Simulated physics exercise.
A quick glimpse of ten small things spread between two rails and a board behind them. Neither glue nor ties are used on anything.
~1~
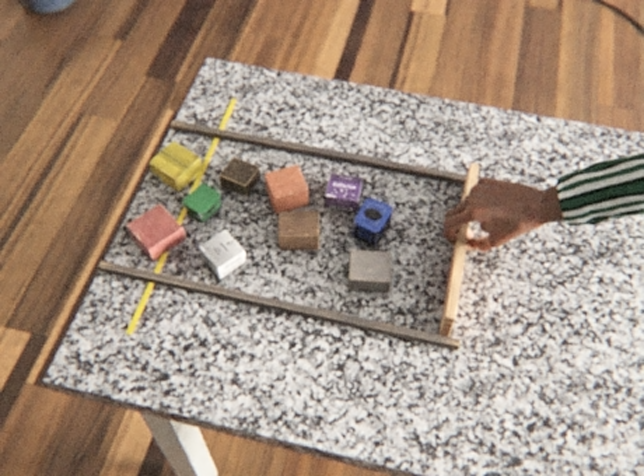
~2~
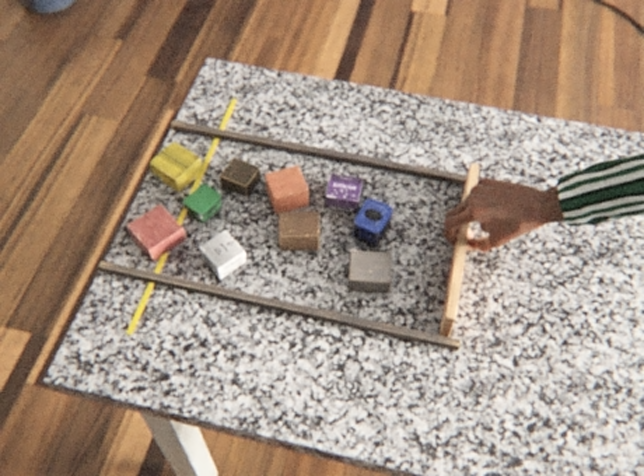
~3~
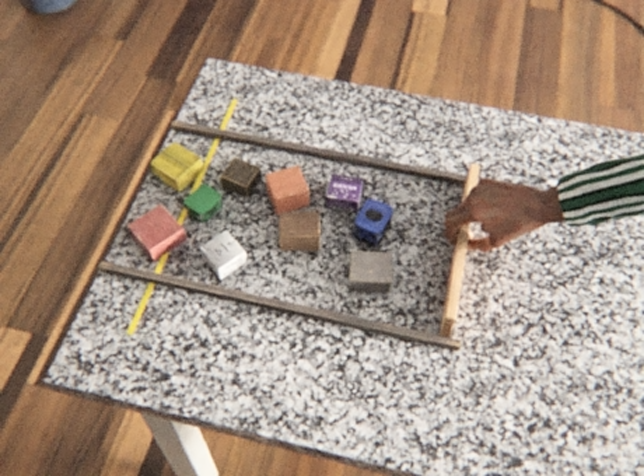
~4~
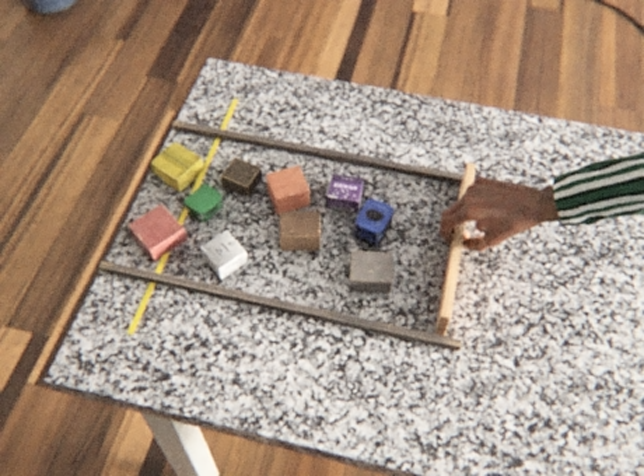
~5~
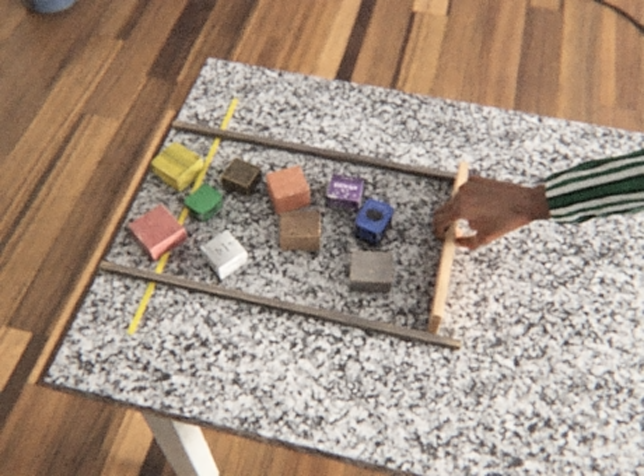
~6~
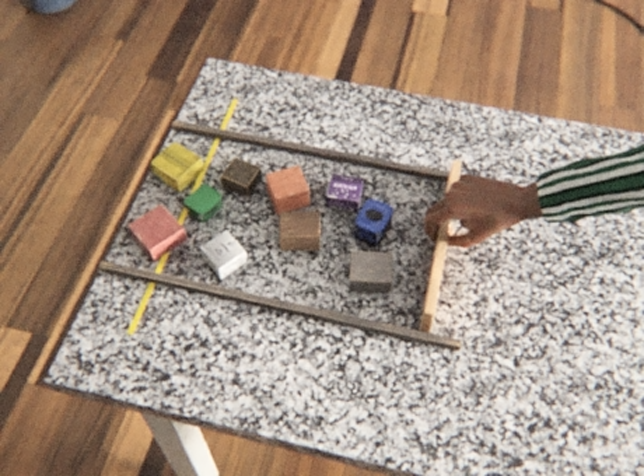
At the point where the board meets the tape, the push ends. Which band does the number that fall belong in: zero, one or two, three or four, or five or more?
It belongs in the three or four band.
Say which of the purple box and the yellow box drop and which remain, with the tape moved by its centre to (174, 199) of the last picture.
Purple box still up; yellow box down.
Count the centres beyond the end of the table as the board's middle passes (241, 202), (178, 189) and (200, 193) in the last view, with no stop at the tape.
Per position: 1 / 6 / 3.
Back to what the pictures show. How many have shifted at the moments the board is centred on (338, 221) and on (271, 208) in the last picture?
Counting first: 4, next 9.
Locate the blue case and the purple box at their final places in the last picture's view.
In the last picture the blue case sits around (179, 185) and the purple box around (195, 149).
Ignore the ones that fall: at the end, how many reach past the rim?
The number would be 2.
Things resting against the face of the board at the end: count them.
Contact count: 4.
A little later, none off yet; yellow box at rest near (177, 167); red block at rest near (157, 233); green case at rest near (204, 205).
Next, one off so far; yellow box on its side near (130, 191); red block shifted a little near (144, 229); green case shifted well along near (151, 184).
When it is over, the number that fall off is three or four; down, black block, green case, red block and yellow box.
